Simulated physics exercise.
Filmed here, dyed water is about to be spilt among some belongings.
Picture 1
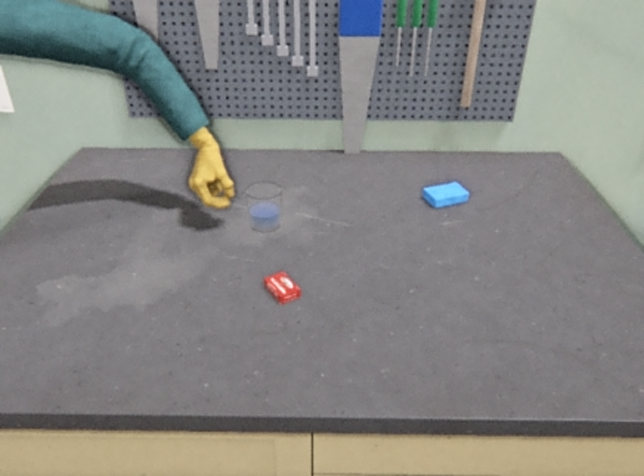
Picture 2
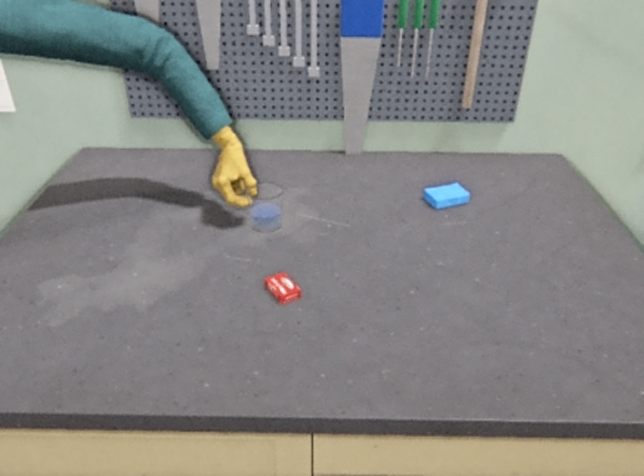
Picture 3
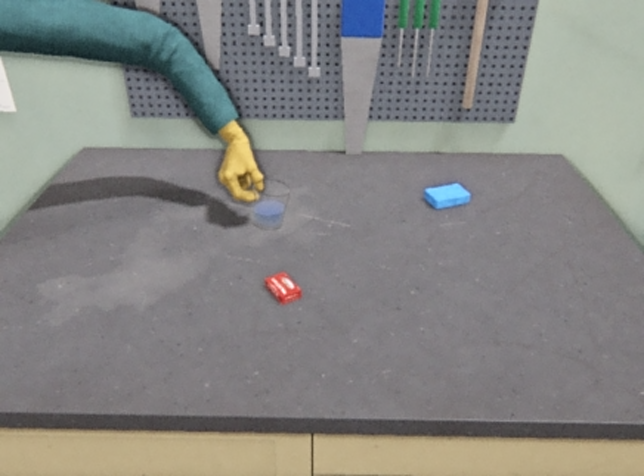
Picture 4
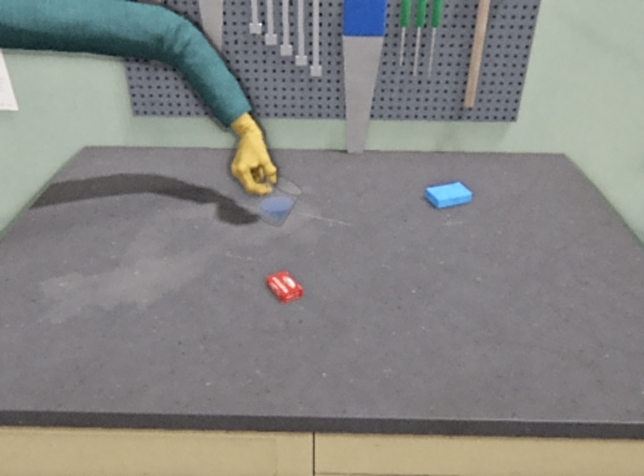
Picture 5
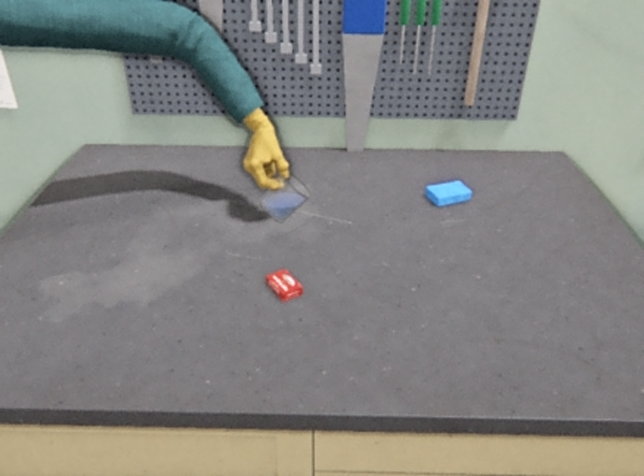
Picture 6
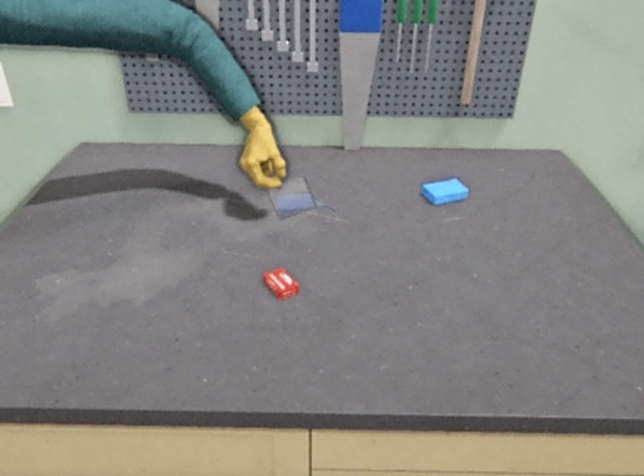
At first, a clear tumbler partly filled with blue liquid stands upright on a gray countertop, beside a yellow-gloved hand, with a small red carton and a blue sponge nearby. The hand moves right and nudges the glass, which tilts rightward, leaning further and further until it is steeply tipped.
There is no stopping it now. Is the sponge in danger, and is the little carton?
As for the sponge, it is hit, and the little carton keeps clear of it.
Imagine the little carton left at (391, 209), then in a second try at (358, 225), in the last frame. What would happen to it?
First placement: It meets the spill; second placement: It meets the spill.
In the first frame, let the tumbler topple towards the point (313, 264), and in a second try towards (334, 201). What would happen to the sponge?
On the first try it avoids the spill, and on the second try it is hit by the spill.
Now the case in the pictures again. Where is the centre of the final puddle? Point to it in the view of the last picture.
In the last view, its middle sits roughly at (417, 208).
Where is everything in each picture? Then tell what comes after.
In the first frame, it stands upright; tumbler (265, 206) about a third full; sponge (447, 190); little carton (282, 284).
In the second frame, it is being nudged; tumbler about a third full, surface at (266, 210).
In the third frame, it is being nudged; tumbler (270, 204) about a third full; little carton (283, 284).
In the fourth frame, it is being nudged; tumbler (278, 200) tipped 25°; sponge (449, 190).
In the fifth frame, it is being nudged; tumbler (286, 197) tipped 45°.
In the sixth frame, it is falling; tumbler (294, 198) tipped 70°; sponge (446, 187); little carton (281, 280).
Next, the puddle covers about as much as a plate; the sponge is in it; the little carton is clear of it.
After that, the puddle covers about as much as a tray; the sponge is in it; the little carton is clear of it.
Finally, the puddle covers about as much as a tray; the sponge is in it; the little carton is clear of it.
